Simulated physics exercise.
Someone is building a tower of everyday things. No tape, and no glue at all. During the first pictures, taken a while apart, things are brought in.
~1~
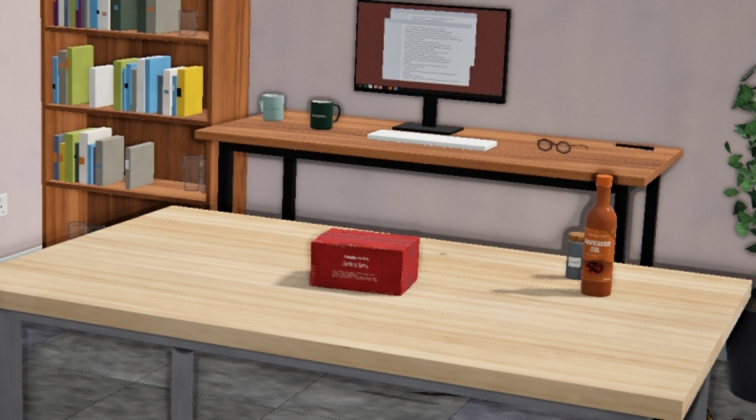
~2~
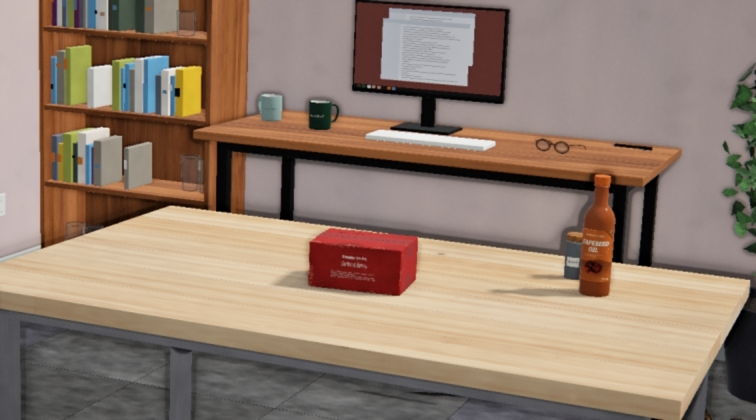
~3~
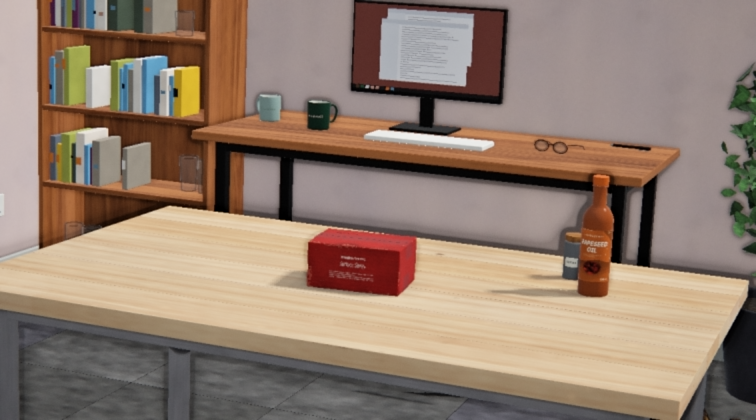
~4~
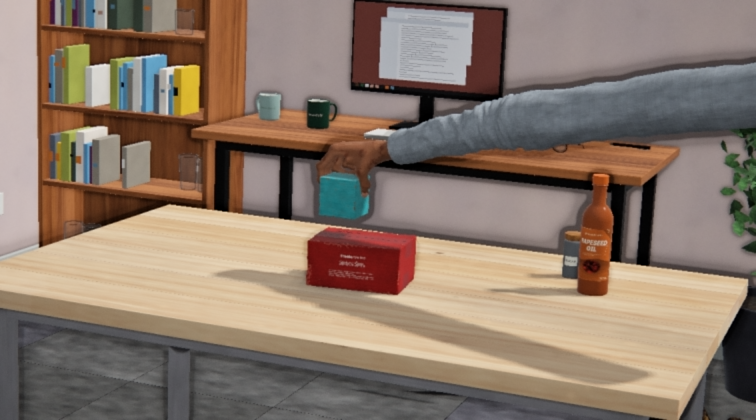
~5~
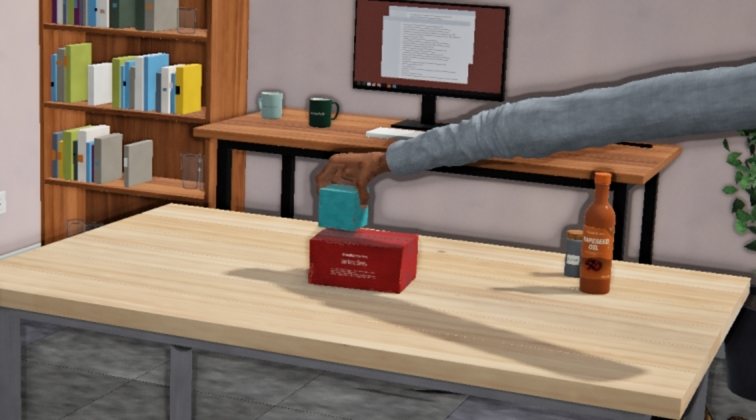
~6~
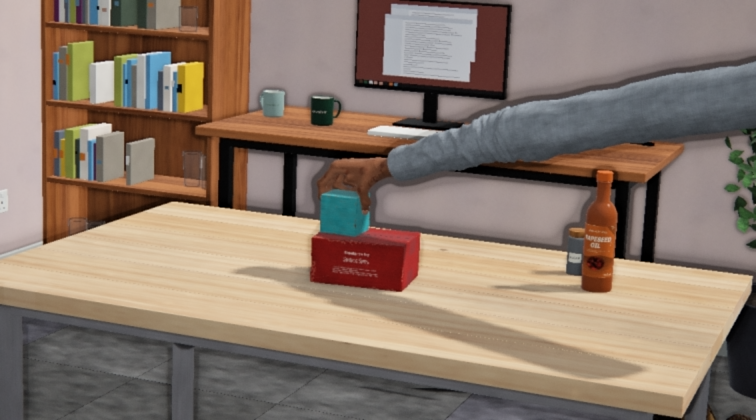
On a wooden table with a red box and orange bottle, a hand lowering a turquoise block onto the box's top.
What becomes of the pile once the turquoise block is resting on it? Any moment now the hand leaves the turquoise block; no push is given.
It stays balanced.
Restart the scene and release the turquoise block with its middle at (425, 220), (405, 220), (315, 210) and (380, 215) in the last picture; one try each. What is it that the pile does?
Collapses; stays standing; collapses; stays standing.
Then, 0.20 s later than the last frame, all is still.
Then, 0.40 s later than the last frame, turquoise block resting near (345, 212).
When it is over, all 4 as before. End places, in pixels of the last picture, turquoise block near (345, 212). The pile stays up.
